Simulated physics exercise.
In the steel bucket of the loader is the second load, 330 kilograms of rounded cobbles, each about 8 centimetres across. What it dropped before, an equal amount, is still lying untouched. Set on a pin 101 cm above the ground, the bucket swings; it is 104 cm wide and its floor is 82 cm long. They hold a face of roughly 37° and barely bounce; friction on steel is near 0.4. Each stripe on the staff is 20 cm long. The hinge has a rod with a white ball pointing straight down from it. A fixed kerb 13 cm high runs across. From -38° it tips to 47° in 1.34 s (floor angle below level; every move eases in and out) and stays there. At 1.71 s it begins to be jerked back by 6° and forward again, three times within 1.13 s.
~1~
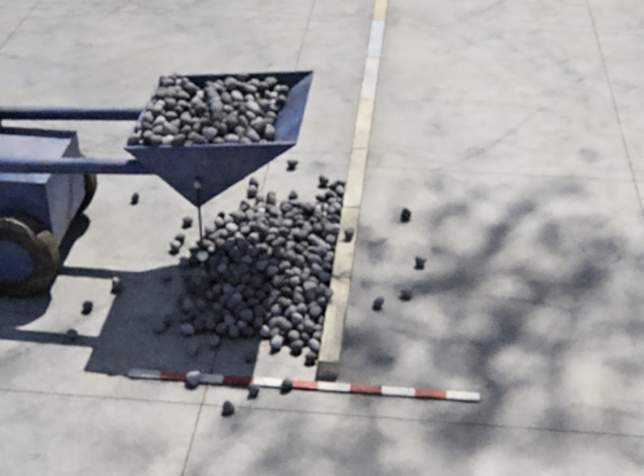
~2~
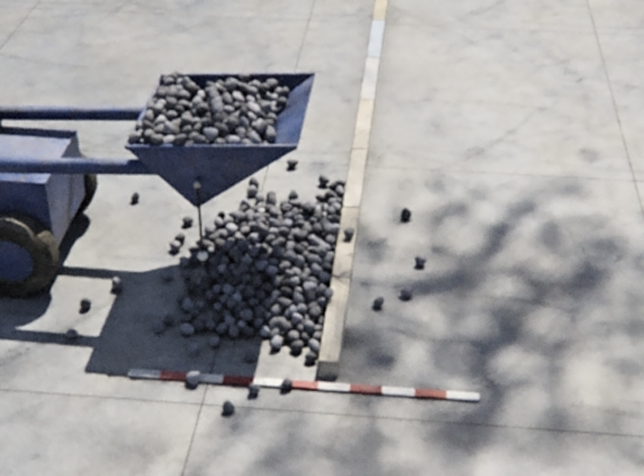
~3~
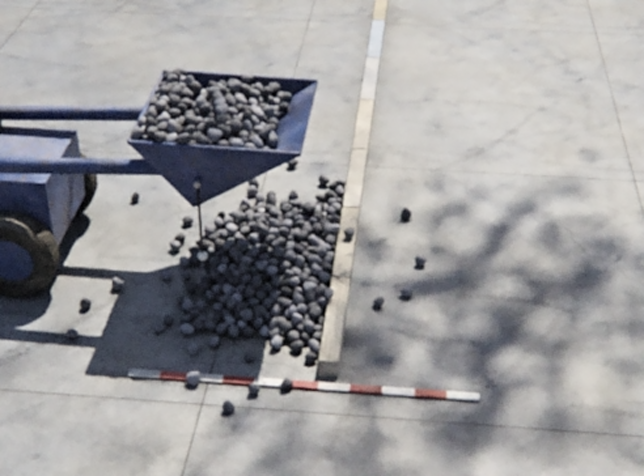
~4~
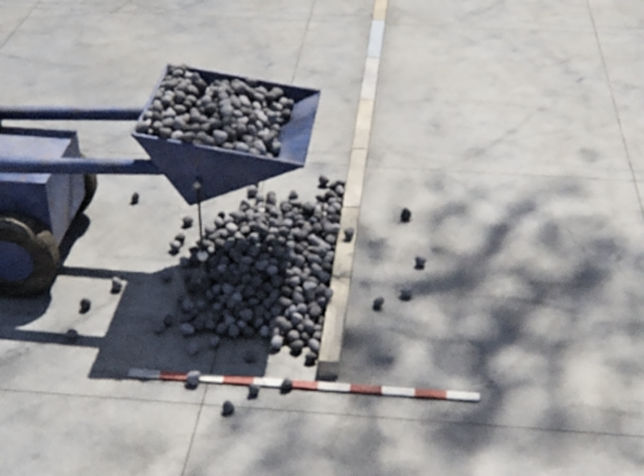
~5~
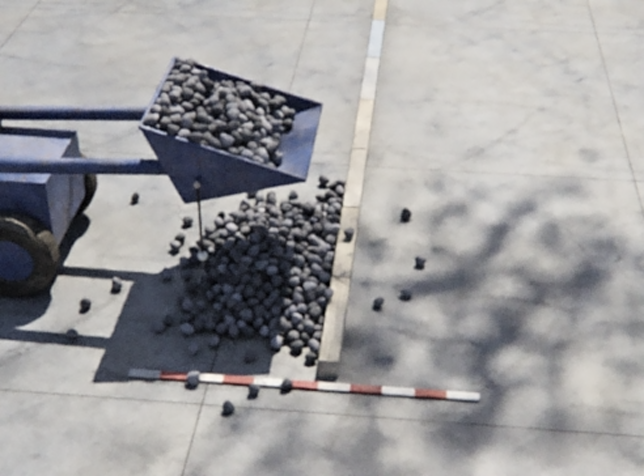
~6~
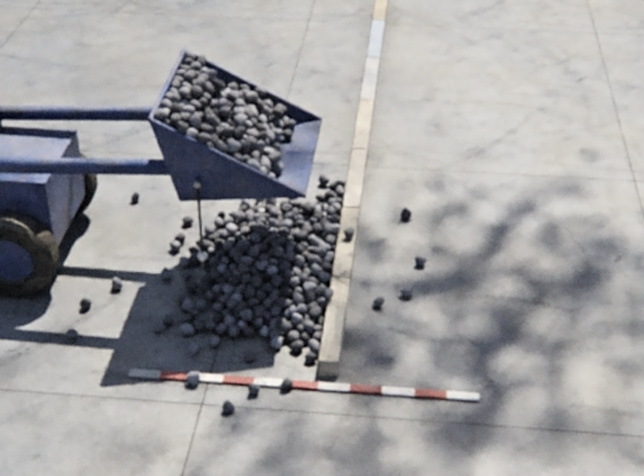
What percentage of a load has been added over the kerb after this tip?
26 %.
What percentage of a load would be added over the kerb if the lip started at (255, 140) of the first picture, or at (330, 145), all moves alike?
Case one about 5 %, case two about 60 %.
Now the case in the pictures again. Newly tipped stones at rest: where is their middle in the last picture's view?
The middle lies near (314, 249) in the last picture.
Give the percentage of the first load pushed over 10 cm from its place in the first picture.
I'd put it at about 5 per cent.
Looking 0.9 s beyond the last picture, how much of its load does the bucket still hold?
It holds some 25 per cent.
Then, 0.4 s after the last picture the floor is at 34°; in per cent of one load, 98 in the bucket, 102 on this side of the kerb, 1 over the kerb; the foremost stones are at (369, 267).
Then, 0.9 s after the last picture the floor is at 47°; in per cent of one load, 27 in the bucket, 169 on this side of the kerb, 5 over the kerb; the foremost stones are at (395, 259).
Then, 2.7 s after the last picture the floor is at 47°; in per cent of one load, 0 in the bucket, 174 on this side of the kerb, 27 over the kerb; the foremost stones are at (501, 275).
Then, 5.2 s after the last picture the floor is at 47°; in per cent of one load, 0 in the bucket, 174 on this side of the kerb, 27 over the kerb; the foremost stones are at (501, 275). Net gain over the kerb, 26.
